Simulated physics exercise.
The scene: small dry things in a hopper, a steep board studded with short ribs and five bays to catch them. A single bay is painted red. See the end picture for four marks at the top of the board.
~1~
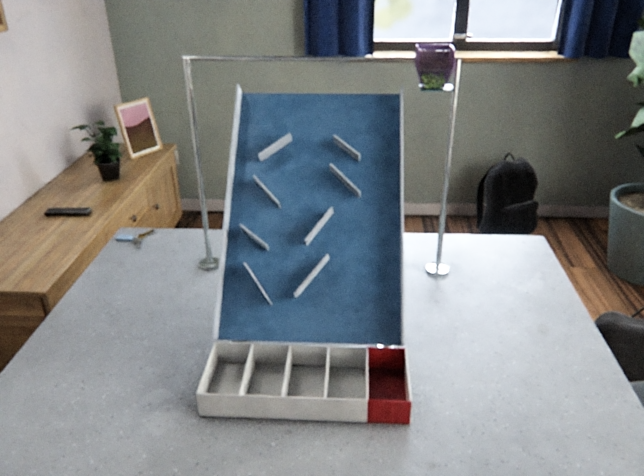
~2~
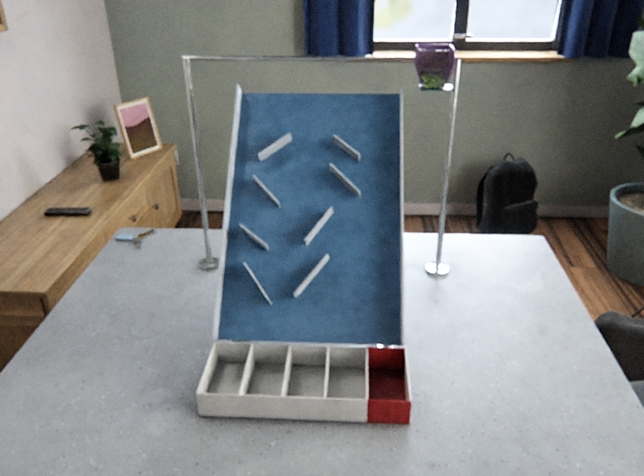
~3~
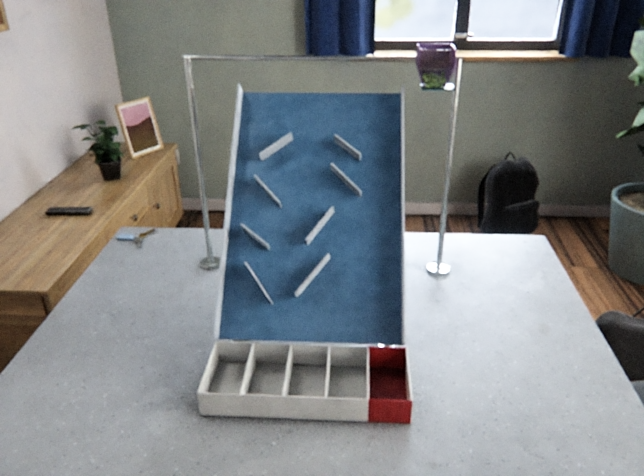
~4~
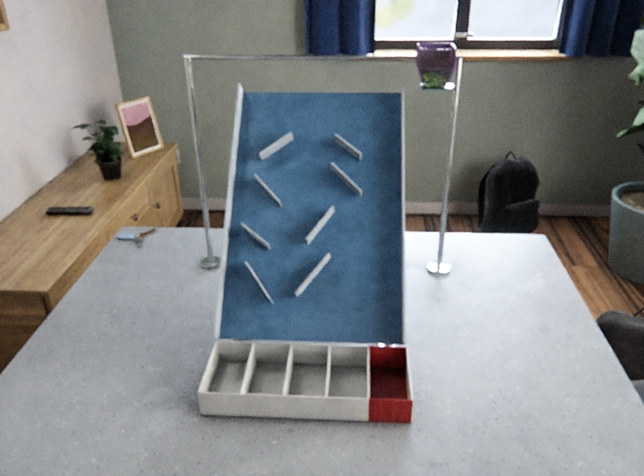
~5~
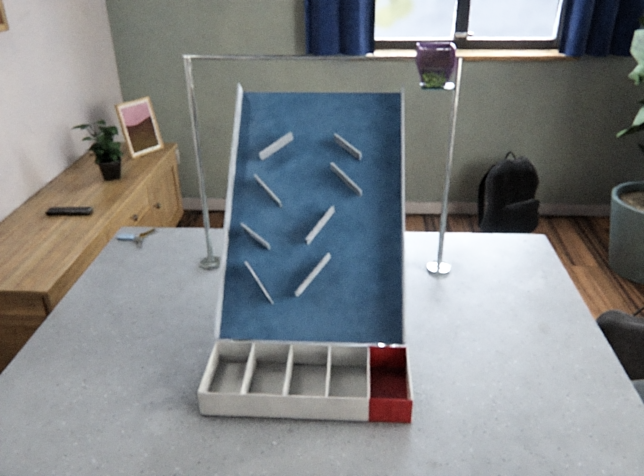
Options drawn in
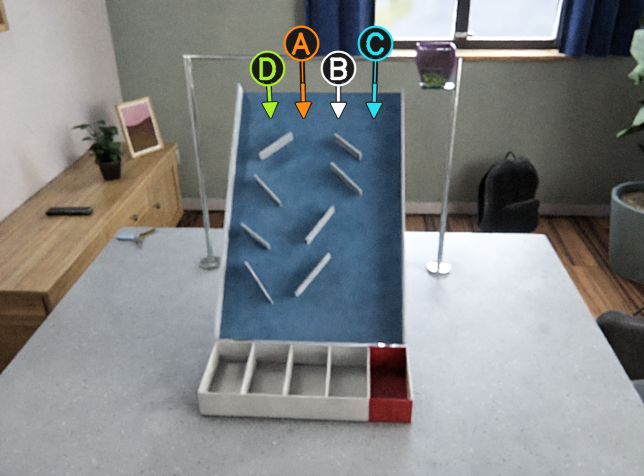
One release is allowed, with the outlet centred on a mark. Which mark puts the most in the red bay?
It is C.
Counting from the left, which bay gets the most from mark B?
The fifth.
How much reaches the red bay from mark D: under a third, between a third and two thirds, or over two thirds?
Mark D gives under a third.
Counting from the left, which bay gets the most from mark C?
It is the fifth one.
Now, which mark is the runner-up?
That is mark B.
On the marked copy, mark A meets the board at (303, 112); mark B meets the board at (338, 112); mark C meets the board at (373, 112); mark D meets the board at (270, 111).
With A, just a few in the red bay, almost all in other bays, just a few outside the box.
With B, roughly half in the red bay, roughly a third in other bays, about a tenth outside the box.
With C, the larger part in the red bay, about a tenth in other bays, about a tenth outside the box.
With D, not one piece in the red bay, almost all in other bays, about a tenth outside the box.
